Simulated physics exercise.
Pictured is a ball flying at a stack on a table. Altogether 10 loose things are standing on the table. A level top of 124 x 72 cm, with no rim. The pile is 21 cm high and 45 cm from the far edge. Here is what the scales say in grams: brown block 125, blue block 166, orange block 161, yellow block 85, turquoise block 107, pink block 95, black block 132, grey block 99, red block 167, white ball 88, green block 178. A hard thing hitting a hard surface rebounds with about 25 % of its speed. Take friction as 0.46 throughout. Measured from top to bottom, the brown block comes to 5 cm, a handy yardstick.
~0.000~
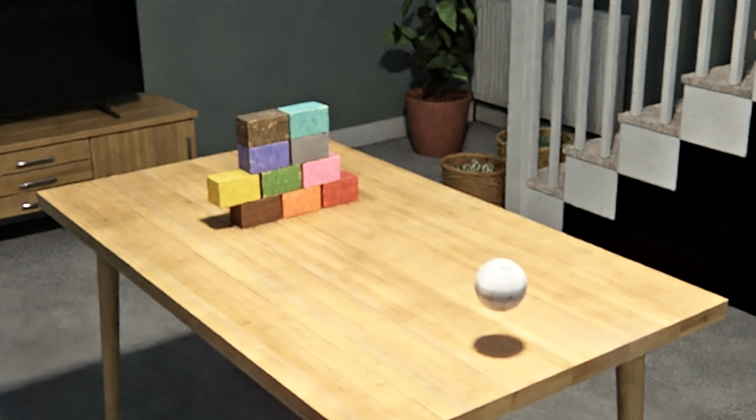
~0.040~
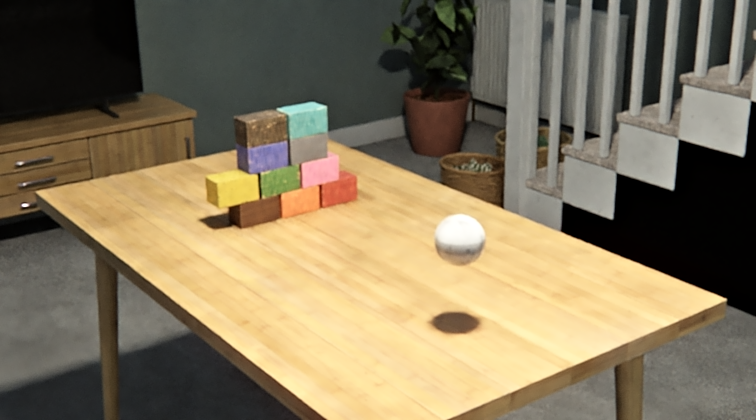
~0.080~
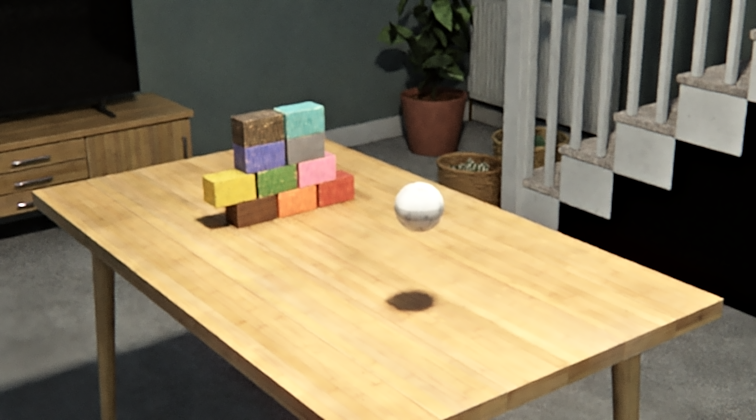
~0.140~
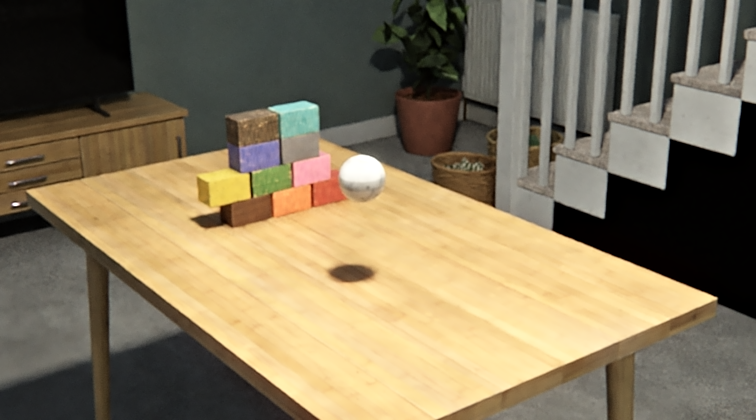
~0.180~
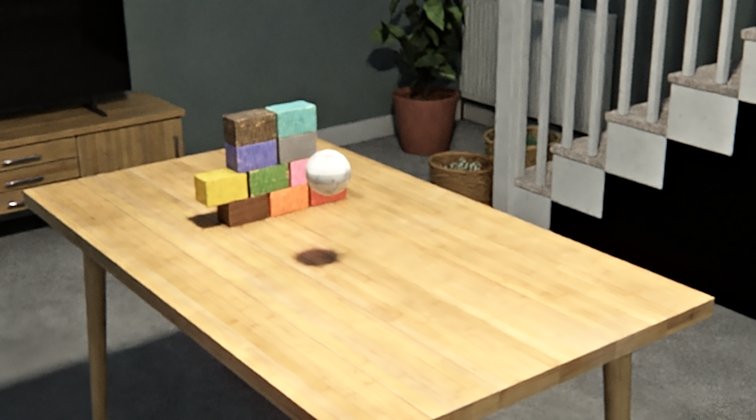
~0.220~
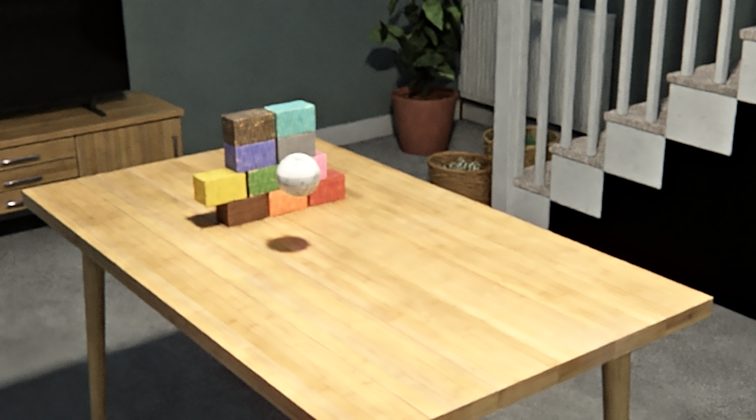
The footage shows a white ball flying leftward above a wooden table, its shadow sliding across the top beneath it, as it draws steadily closer to a stack of colourful blocks that stays still.
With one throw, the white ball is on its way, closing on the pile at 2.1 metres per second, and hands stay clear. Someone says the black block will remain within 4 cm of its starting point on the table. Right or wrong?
Right.
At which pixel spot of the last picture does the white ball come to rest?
It ends near (248, 216).
Around 0.32 s, white ball near (249, 212).
Around 0.42 s, white ball near (248, 215); yellow block shifted 2 cm.
Finally (1.0 s), all 10 still in place (within 4 cm). Final places as that camera would see them, black block near (249, 127).
